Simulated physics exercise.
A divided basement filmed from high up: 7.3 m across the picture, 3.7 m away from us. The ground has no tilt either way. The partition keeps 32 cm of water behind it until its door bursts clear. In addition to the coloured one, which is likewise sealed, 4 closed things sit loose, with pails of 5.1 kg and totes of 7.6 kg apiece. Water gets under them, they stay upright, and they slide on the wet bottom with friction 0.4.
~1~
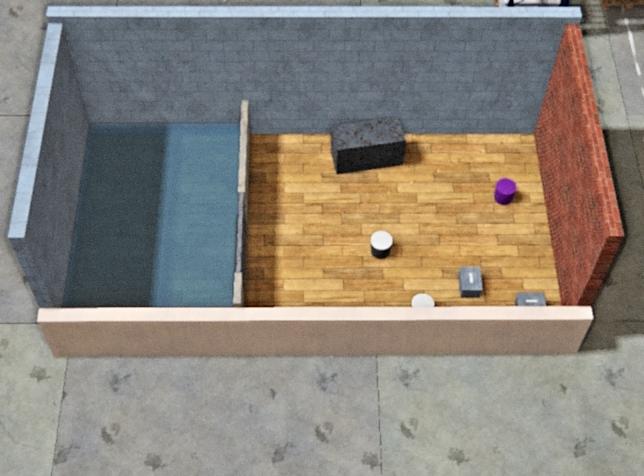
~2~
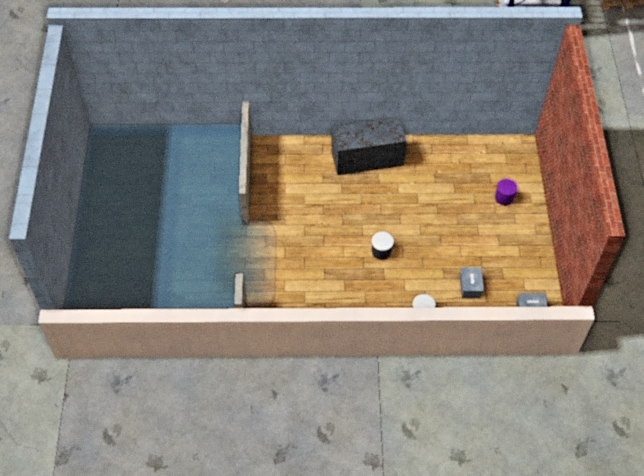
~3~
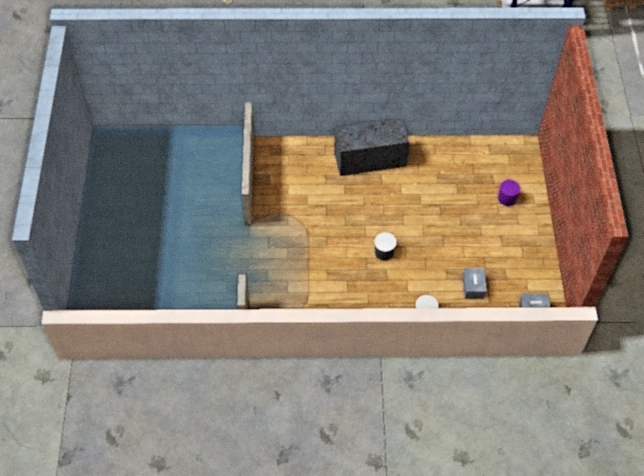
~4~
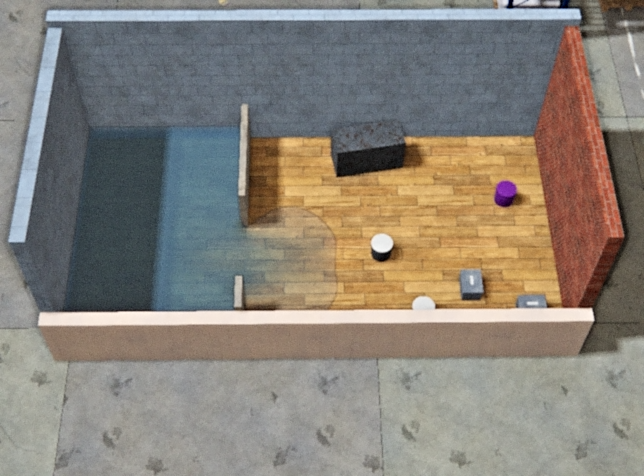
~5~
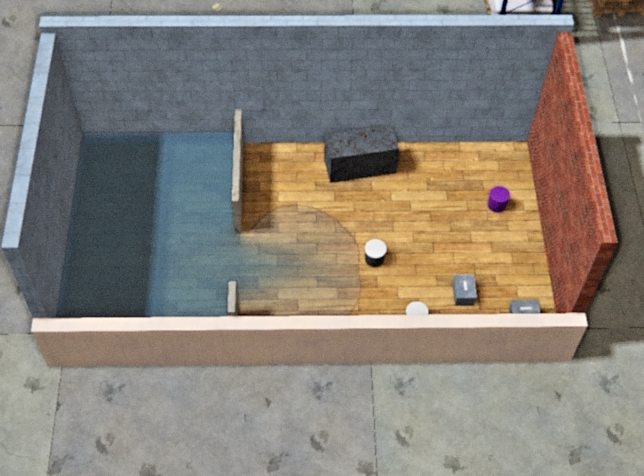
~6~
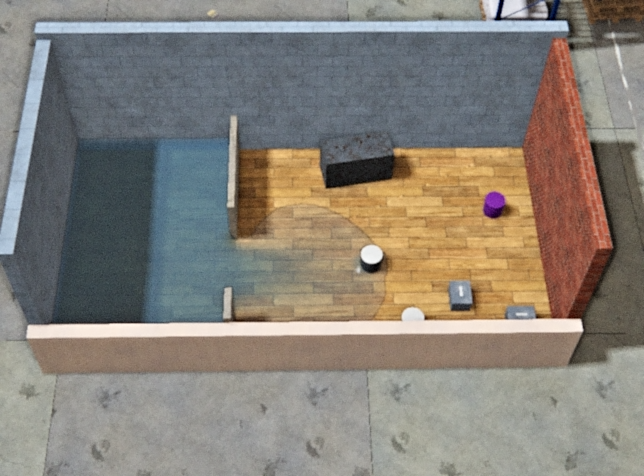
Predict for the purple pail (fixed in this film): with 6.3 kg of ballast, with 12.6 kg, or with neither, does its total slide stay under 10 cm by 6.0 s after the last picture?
Prediction: With neither.
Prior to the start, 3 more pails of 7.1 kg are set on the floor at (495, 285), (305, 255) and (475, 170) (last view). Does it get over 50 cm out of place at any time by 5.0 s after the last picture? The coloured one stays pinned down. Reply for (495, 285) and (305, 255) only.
First greater, then greater.
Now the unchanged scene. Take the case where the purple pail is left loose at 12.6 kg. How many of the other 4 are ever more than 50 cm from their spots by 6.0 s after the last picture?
That comes to 3.
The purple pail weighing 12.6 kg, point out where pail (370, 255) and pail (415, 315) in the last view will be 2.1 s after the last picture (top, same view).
Estimated pixels: (497, 240) and (519, 312).
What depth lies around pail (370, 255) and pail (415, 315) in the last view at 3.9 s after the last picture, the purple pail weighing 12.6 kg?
Roughly 14 and 18 cm.
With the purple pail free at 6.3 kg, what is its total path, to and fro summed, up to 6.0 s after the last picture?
It would cover some 200 cm all told.
Then, 0.4 s after the last picture the purple pail would be 0 cm from its start with 6.3 kg and 0 cm from its start with 12.6 kg; 0 cm of water round it then.
Then, 2.1 s after the last picture the purple pail would be 13 cm from its start with 6.3 kg and 0 cm from its start with 12.6 kg; 5 cm of water round it then.
Then, 3.9 s after the last picture the purple pail would be 71 cm from its start with 6.3 kg and 15 cm from its start with 12.6 kg; 13 cm of water round it then.
Then, 6.0 s after the last picture the purple pail would be 127 cm from its start with 6.3 kg and 53 cm from its start with 12.6 kg; 14 cm of water round it then.
